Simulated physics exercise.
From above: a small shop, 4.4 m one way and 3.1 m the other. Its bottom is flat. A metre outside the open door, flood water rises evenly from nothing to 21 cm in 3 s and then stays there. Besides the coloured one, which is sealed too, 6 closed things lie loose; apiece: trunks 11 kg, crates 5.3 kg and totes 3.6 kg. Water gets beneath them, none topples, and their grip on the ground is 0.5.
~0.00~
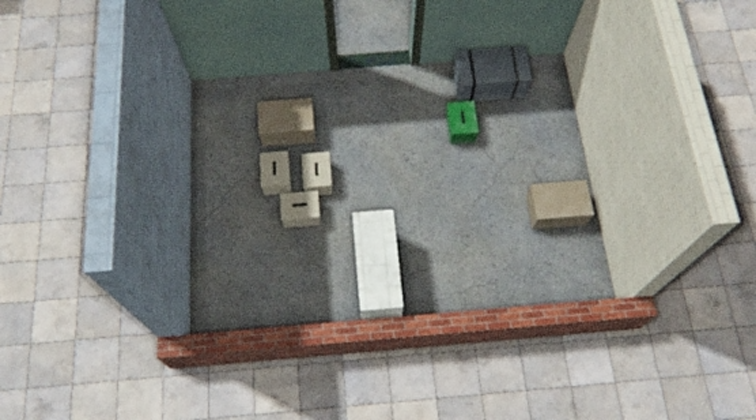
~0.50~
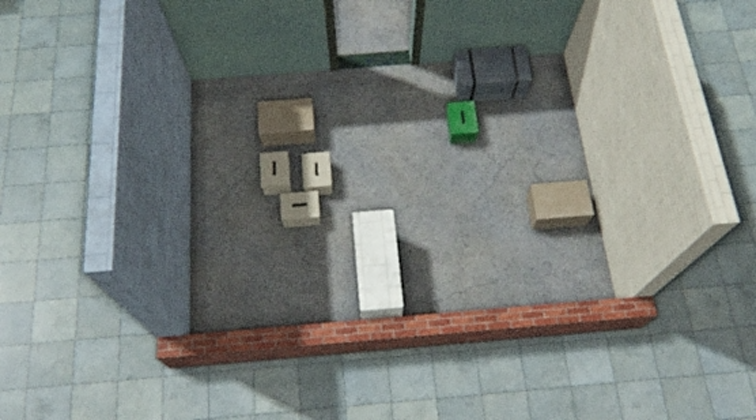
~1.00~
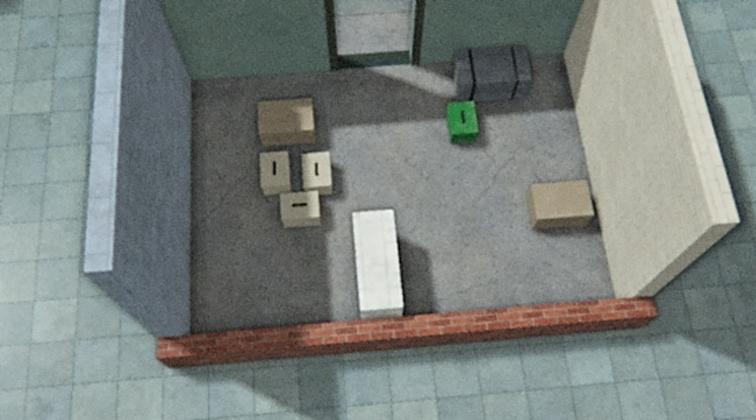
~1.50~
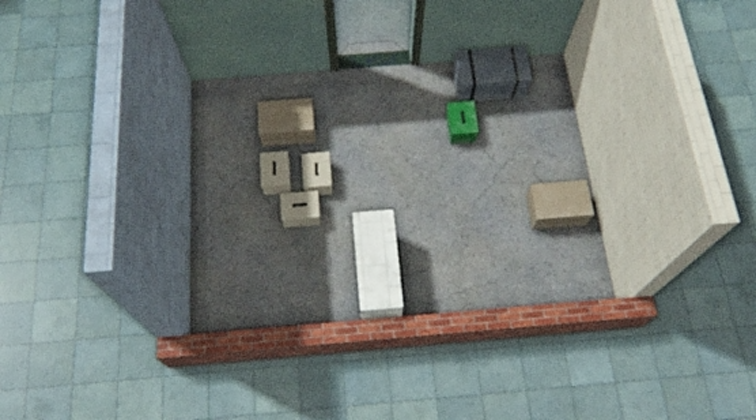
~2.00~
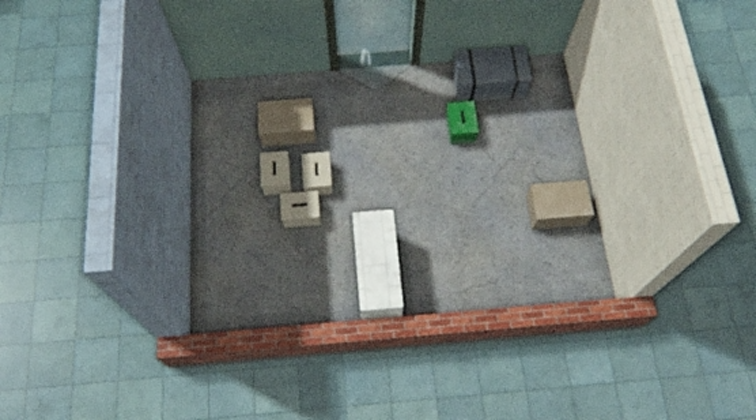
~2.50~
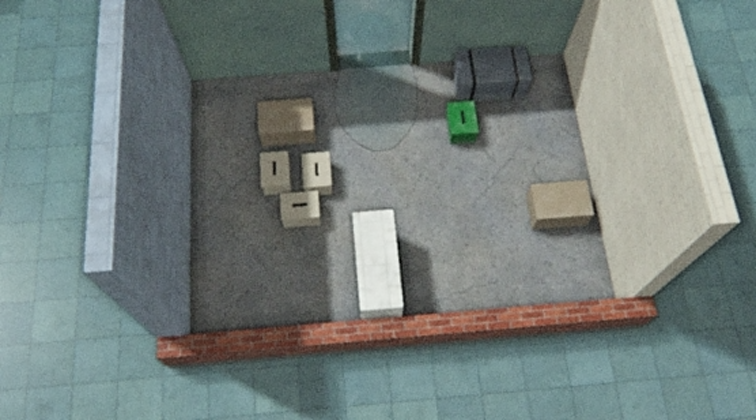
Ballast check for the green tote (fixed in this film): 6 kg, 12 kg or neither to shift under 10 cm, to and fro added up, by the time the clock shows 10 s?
Verdict: Only the larger load is enough.
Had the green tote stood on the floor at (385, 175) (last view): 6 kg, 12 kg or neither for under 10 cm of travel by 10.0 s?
Neither is enough.
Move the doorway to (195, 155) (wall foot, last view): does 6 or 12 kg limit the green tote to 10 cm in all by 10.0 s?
Then neither weight holds it.
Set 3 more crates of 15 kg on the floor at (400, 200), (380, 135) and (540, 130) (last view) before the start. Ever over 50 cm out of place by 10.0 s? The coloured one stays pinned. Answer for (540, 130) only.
It is short of it.
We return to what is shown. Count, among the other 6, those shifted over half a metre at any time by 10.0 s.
4 of them.
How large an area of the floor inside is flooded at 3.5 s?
Roughly 4.0 m2.
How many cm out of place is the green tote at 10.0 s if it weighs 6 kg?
About 50 cm.
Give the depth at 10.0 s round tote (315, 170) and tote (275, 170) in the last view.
Roughly 8 and 5 cm.
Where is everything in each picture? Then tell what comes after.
The first frame shows the green tote at (463, 117) rests on the ground; 0.0 m2 under water; 0 of 7 have shifted.
The second frame shows the green tote at (463, 117) rests on the ground; 0.0 m2 under water; 0 of 7 have shifted.
The third frame shows the green tote at (463, 117), on the bottom; 0.0 m2 under water; 0 of 7 have shifted.
The fourth frame shows the green tote at (463, 117) rests on the ground; 0.0 m2 under water; 0 of 7 have shifted.
The fifth frame shows the green tote at (463, 117), on the bottom; water covers 0.1 m2; 0 of 7 have shifted.
The sixth frame shows the green tote at (463, 117) rests on the ground; 0.8 m2 under water; 0 of 7 have shifted.
After 3.5 s the green tote would be 0 cm from its start with 6 kg and 0 cm from its start with 12 kg; 3 cm of water round it then.
After 4.5 s the green tote would be 27 cm from its start with 6 kg and 0 cm from its start with 12 kg; 4 cm of water round it then.
After 7.0 s the green tote would be 29 cm from its start with 6 kg and 0 cm from its start with 12 kg; 4 cm of water round it then.
After 10.0 s the green tote would be 50 cm from its start with 6 kg and 0 cm from its start with 12 kg; 7 cm of water round it then.
